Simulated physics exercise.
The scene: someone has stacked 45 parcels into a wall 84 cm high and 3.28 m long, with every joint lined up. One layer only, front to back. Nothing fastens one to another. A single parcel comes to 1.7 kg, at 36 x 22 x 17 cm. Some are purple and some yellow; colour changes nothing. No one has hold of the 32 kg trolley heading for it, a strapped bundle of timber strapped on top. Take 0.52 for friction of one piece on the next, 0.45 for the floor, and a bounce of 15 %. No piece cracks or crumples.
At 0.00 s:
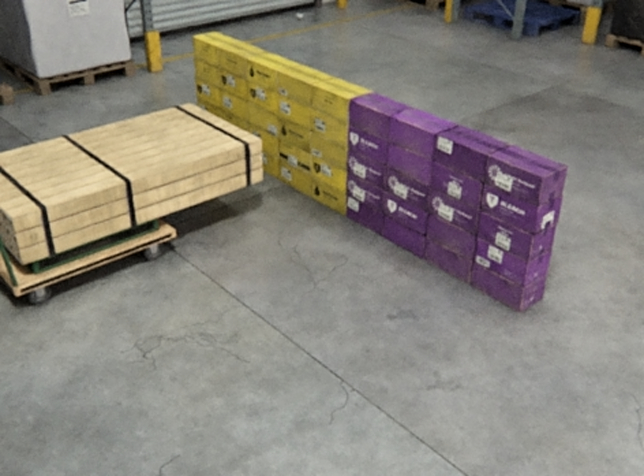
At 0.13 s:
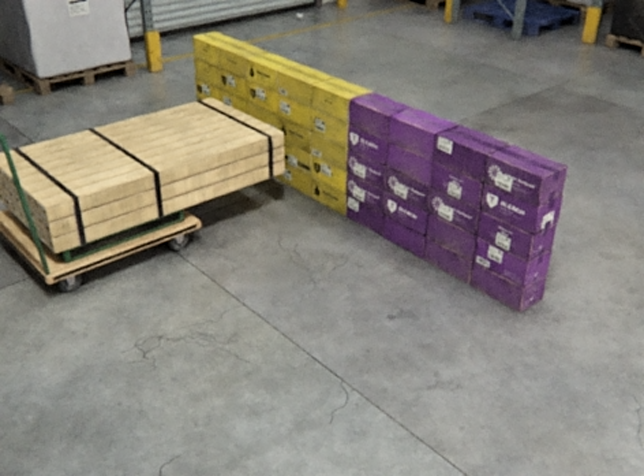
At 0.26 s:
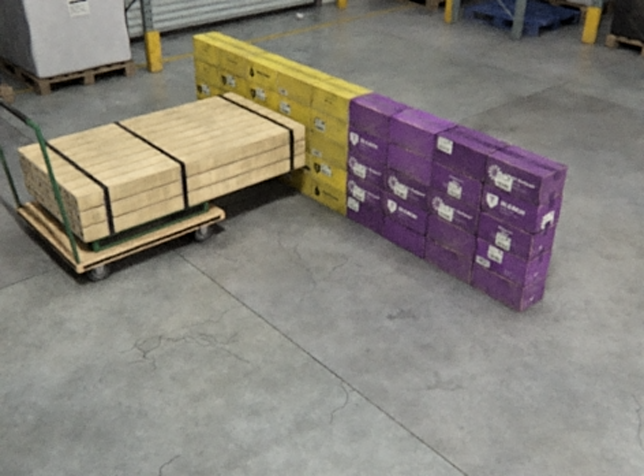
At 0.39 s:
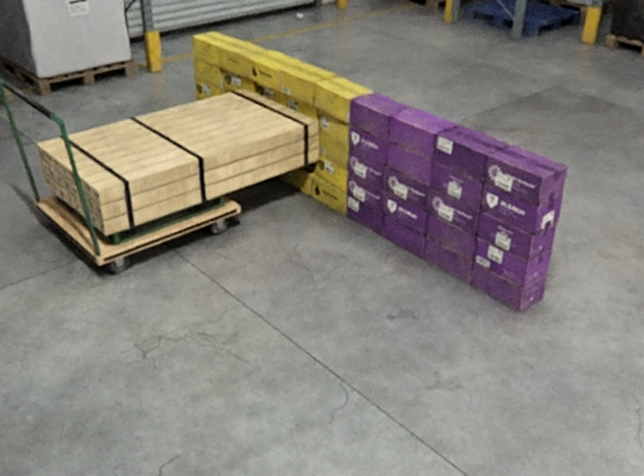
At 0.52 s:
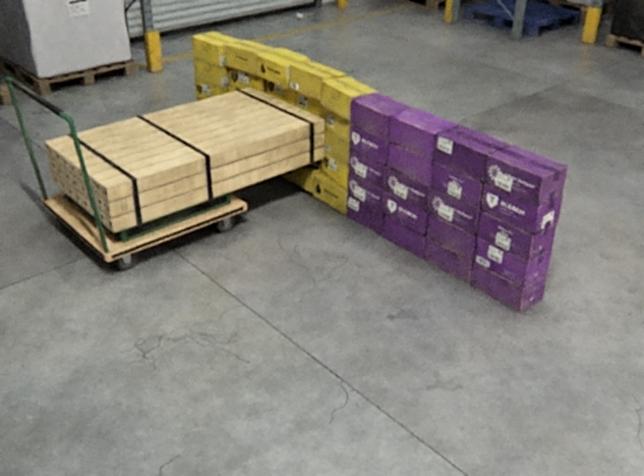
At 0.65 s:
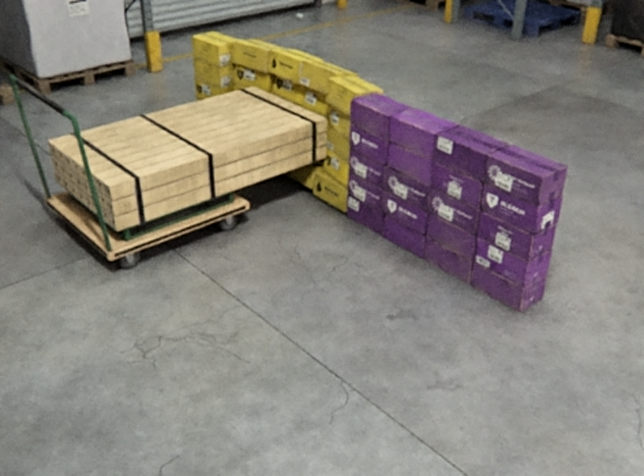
A green-handled trolley loaded with strapped timber rolls rightward from the left with nobody holding it, nearing a long wall of stacked boxes, yellow on the left and purple on the right. The still camera looks down on a grey concrete warehouse floor, with pallets and a shutter behind. The load presses into the yellow section, slowing as boxes shift backward and tilt, while the purple ones barely change.
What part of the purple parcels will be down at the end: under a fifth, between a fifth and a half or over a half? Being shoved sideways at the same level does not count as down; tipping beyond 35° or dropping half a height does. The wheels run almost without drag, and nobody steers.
It comes to under a fifth.
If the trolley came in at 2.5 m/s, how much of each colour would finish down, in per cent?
Then yellow 60, purple 0 per cent.
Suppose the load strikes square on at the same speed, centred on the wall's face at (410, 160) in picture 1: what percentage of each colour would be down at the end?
Then yellow 0, purple 60 per cent.
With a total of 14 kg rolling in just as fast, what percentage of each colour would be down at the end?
Then yellow 0, purple 0 per cent.
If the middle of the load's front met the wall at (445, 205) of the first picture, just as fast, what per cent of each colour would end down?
In that case yellow 0, purple 80 per cent.
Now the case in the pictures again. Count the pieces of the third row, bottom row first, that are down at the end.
4 of them.
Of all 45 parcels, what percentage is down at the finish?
About 45 per cent.
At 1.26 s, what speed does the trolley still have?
About 0.0 m/s.
By 0.80 s, load 15 cm past the wall's line, still rolling; none of the 20 purple parcels down (0 of 45 in all colours); top purple parcel unmoved; top yellow parcel tilted 27°.
By 1.02 s, load 16 cm past the wall's line, still rolling; none of the 20 purple parcels down (10 of 45 in all colours); top purple parcel unmoved; top yellow parcel tilted 55°, 24 cm lower.
By 1.26 s, load 17 cm past the wall's line, stopped; none of the 20 purple parcels down (15 of 45 in all colours); top purple parcel unmoved; top yellow parcel on its side.
By 1.58 s, load 17 cm past the wall's line, stopped; none of the 20 purple parcels down (20 of 45 in all colours); top purple parcel unmoved; top yellow parcel upside down.
When it is over (2.3 s), load 17 cm past the wall's line, stopped; none of the 20 purple parcels down (20 of 45 in all colours); top purple parcel unmoved; top yellow parcel upside down. That is 0 per cent. In pixels of the last frame, middles, top purple parcel near (472, 153), top yellow parcel near (418, 110).
